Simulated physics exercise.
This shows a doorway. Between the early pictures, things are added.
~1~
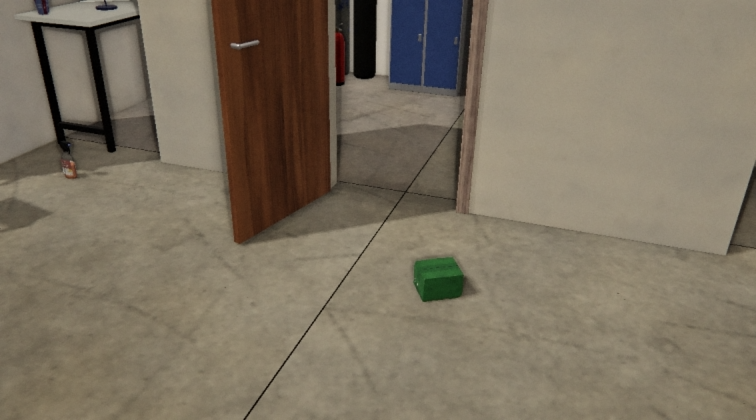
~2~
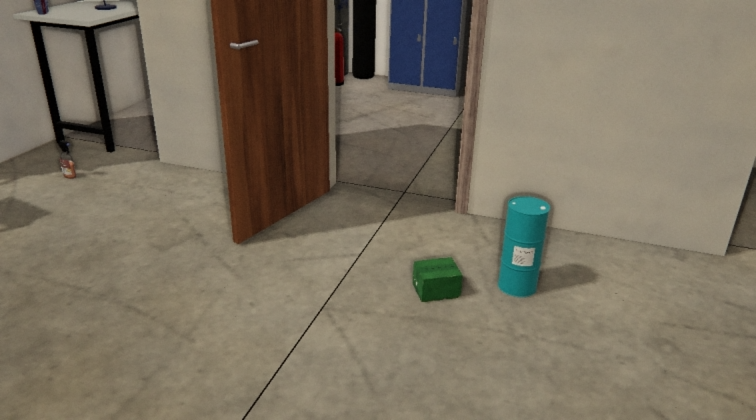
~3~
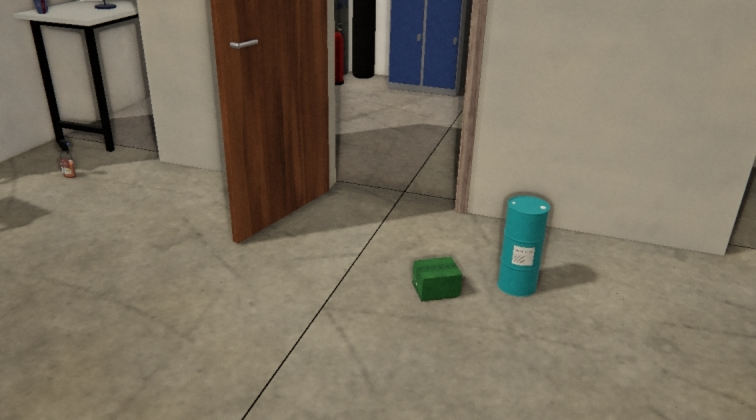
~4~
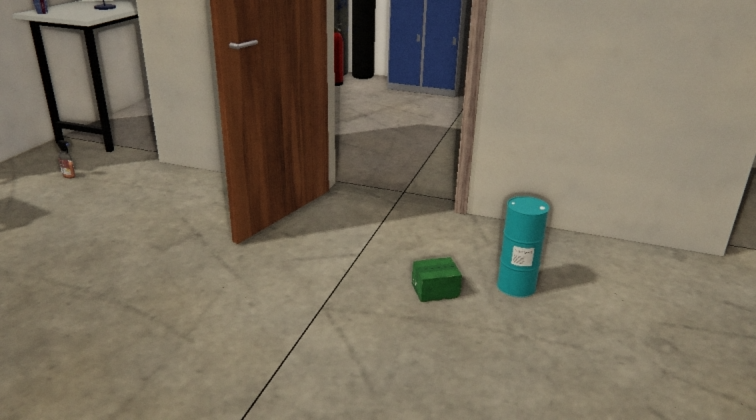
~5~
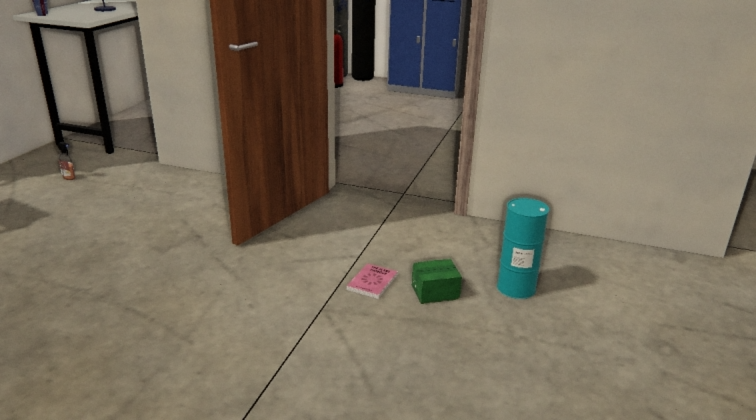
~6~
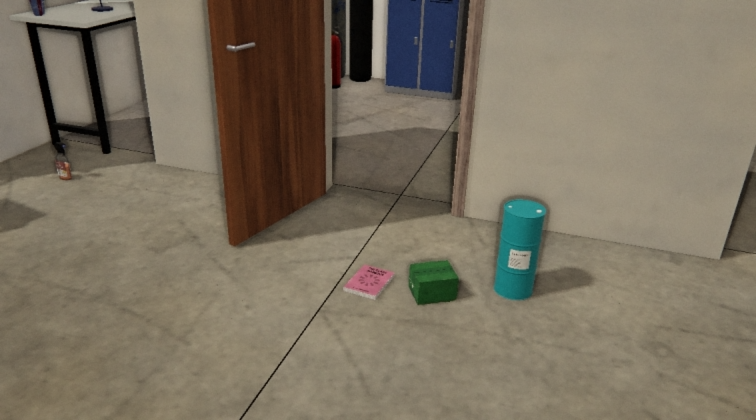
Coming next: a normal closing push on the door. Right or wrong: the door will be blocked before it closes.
Wrong.
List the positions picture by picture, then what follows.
The first picture shows door wide open and still.
The second picture shows door wide open and still; turquoise canister (523, 247); green parcel (437, 279).
The third picture shows door wide open and still; turquoise canister (523, 247); green parcel (437, 279).
The fourth picture shows door wide open and still; turquoise canister (522, 247); green parcel (436, 279).
The fifth picture shows door wide open and still; turquoise canister (522, 249); green parcel (436, 281).
The sixth picture shows door wide open and still; pink book (370, 282); turquoise canister (519, 250).
Then, 1.10 s after the last picture, door 70° open.
Then, 1.80 s after the last picture, door 36° open.
At rest, door 0° open; all 3 in place. Seen from the same camera at the end, pink book near (370, 282).
